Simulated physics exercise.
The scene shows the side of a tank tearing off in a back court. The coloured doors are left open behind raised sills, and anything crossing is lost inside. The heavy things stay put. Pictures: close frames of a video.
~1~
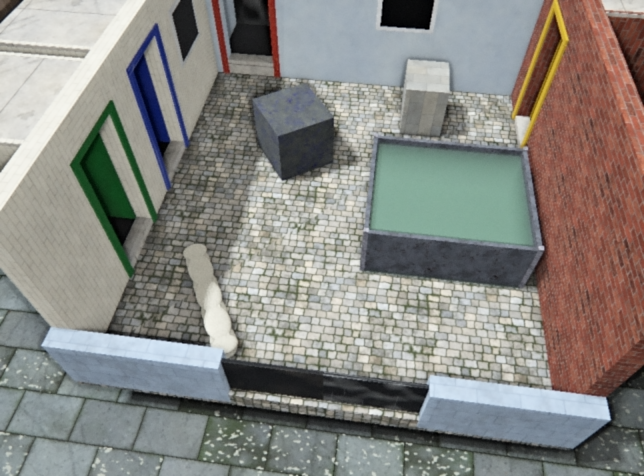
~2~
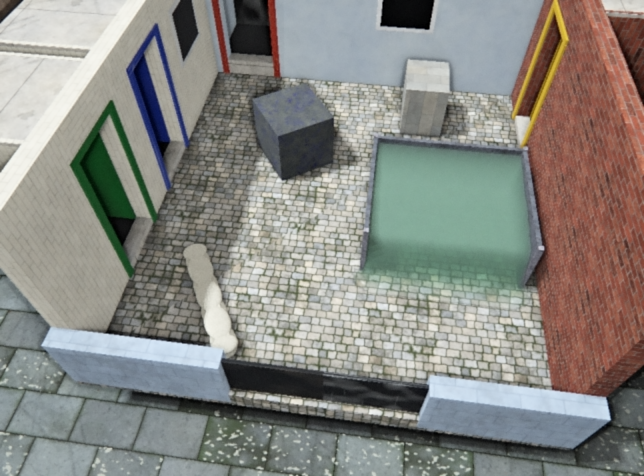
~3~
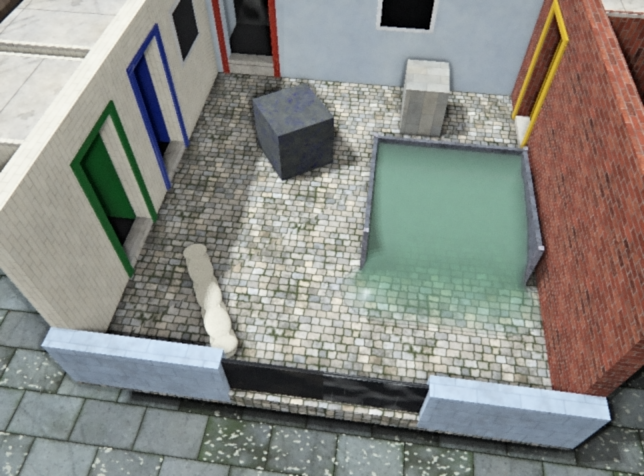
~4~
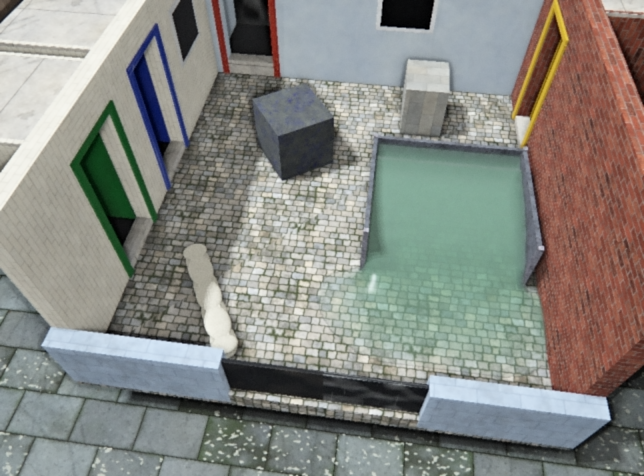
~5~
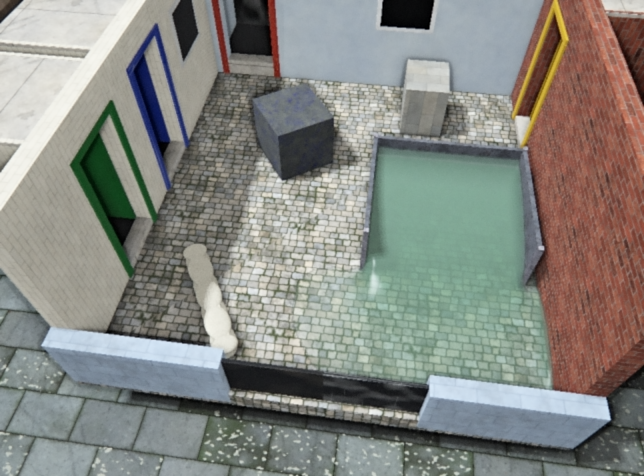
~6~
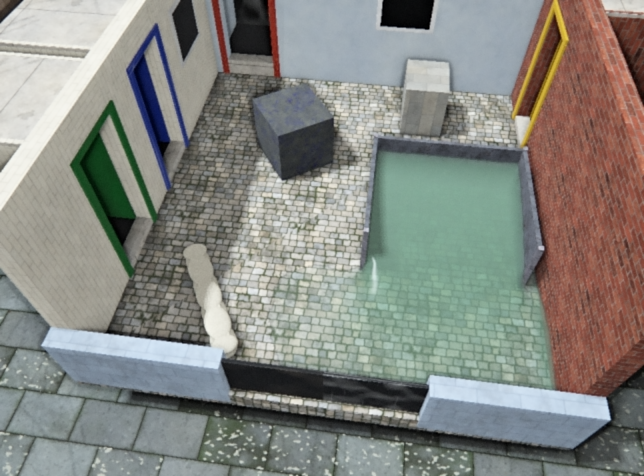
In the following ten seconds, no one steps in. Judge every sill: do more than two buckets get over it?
Verdict: Green door - two or fewer get over; blue door - two or fewer get over; yellow door - two or fewer get over; red door - two or fewer get over.
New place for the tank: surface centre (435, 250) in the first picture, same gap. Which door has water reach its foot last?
Answer: The red door.
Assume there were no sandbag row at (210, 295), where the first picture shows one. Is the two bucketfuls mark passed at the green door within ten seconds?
My reading: Green exceeds the limit.
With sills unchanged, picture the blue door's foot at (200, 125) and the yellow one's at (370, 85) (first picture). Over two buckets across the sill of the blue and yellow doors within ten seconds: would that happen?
Then: Blue keeps below it, yellow takes less.
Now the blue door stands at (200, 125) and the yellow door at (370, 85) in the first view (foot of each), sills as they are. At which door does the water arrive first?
Result: The green-painted one.
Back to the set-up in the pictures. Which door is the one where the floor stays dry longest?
That would be the red-painted one.
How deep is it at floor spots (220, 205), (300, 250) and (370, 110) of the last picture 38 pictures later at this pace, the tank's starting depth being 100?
In the order asked, some 12, 8 and 8 in a hundred.
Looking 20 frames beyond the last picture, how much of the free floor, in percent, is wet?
Some 60 in a hundred.
A moment on, water covers 25 % of the floor; the green door not reached, the blue door not reached, the yellow door not reached, the red door not reached.
Next, water covers 35 % of the floor; the green door not reached, the blue door not reached, the yellow door not reached, the red door not reached.
Then, water covers 60 % of the floor; the green door wet at the sill, nothing in, the blue door wet at the sill, nothing in, the yellow door wet at the sill, nothing in, the red door not reached.
Later, water covers 85 % of the floor; the green door under two buckets in, the blue door under two buckets in, the yellow door wet at the sill, nothing in, the red door under two buckets in.
In the end, water covers 95 % of the floor; the green door under two buckets in, the blue door under two buckets in, the yellow door under two buckets in, the red door under two buckets in.
